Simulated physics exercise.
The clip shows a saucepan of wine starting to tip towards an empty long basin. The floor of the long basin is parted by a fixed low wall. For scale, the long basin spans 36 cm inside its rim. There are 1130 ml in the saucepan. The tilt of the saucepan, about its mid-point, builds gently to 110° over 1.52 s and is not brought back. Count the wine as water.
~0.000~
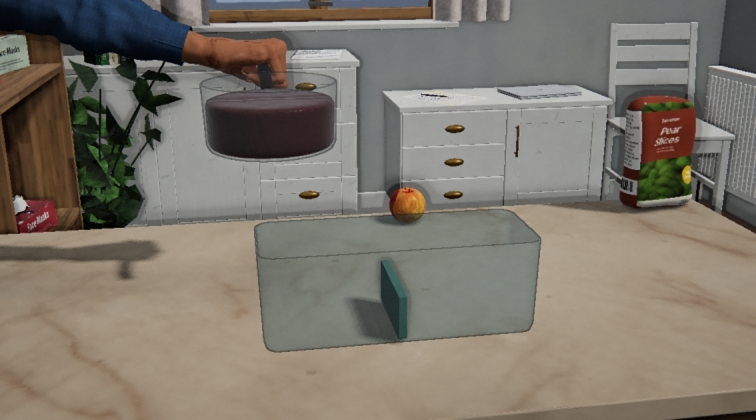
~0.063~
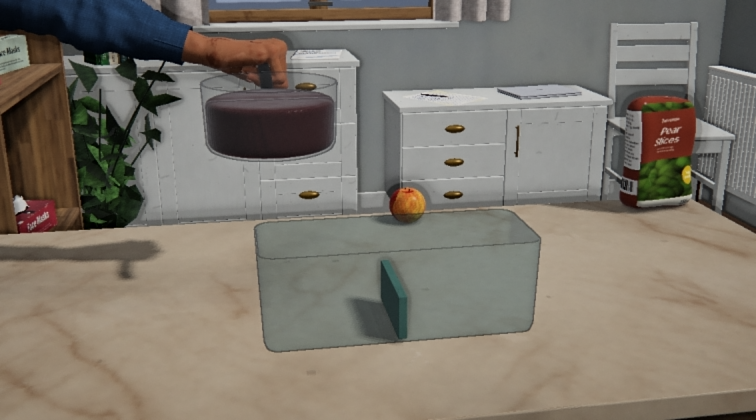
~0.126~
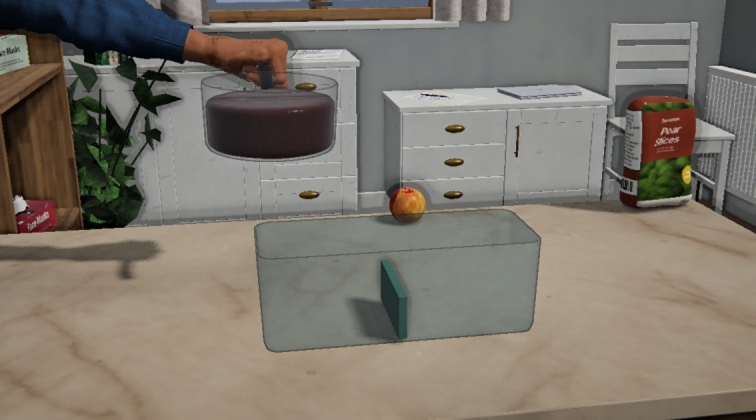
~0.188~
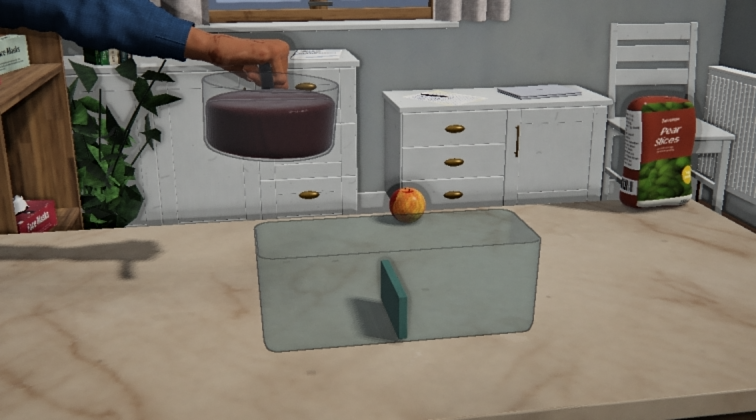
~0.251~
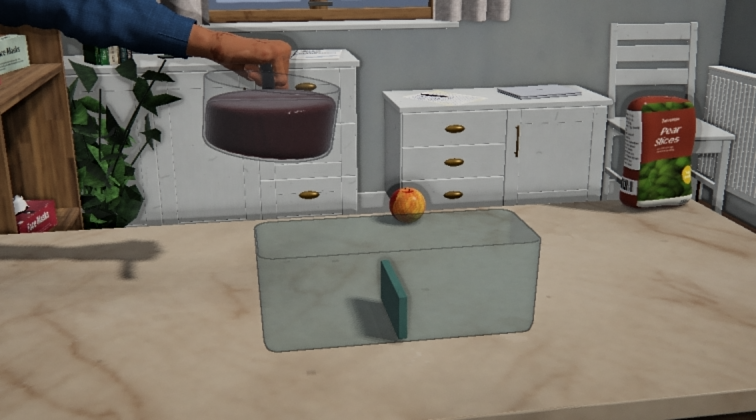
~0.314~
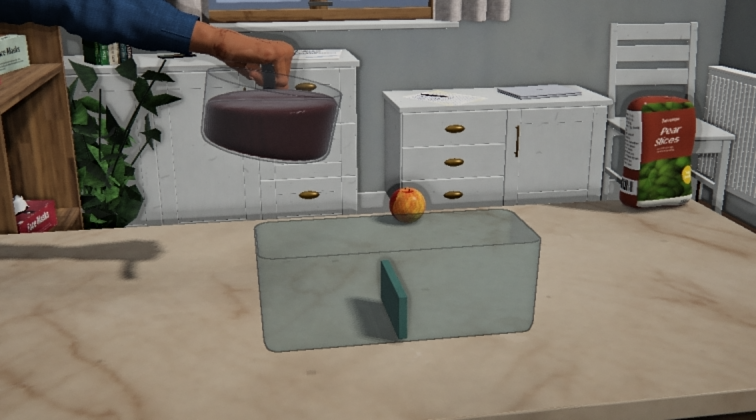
A hand holding a clear saucepan of dark wine above a marble counter, slowly tilting it rightward near an empty long basin.
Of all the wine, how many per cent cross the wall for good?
About 52 per cent.
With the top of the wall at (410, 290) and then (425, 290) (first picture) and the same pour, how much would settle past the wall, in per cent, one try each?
First 35, then 10 per cent.
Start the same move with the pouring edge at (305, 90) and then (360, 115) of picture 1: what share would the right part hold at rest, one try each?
In turn about 10 and 65 per cent.
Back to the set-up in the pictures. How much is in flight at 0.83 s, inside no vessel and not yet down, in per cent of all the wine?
Some 30 per cent.
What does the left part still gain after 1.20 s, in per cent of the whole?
About 18 per cent.
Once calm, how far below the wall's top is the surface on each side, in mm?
Some 36 mm on the left and 36 mm on the right.
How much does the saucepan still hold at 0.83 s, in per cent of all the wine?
Near 60 in a hundred.
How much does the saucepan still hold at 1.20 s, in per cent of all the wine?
About 10 per cent.
After 0.83 s the tilt is 62° and 59 per cent is still to pour, 4 is left of the wall and 8 right of it.
After 1.20 s the tilt is 98° and 10 per cent is still to pour, 29 is left of the wall and 51 right of it.
After 1.59 s the tilt is 110° and 0 per cent is still to pour, 47 is left of the wall and 52 right of it.
After 2.02 s the tilt is 110° and 0 per cent is still to pour, 48 is left of the wall and 52 right of it.
In the end 48 per cent lies left of the wall, 52 right of it and 1 outside.
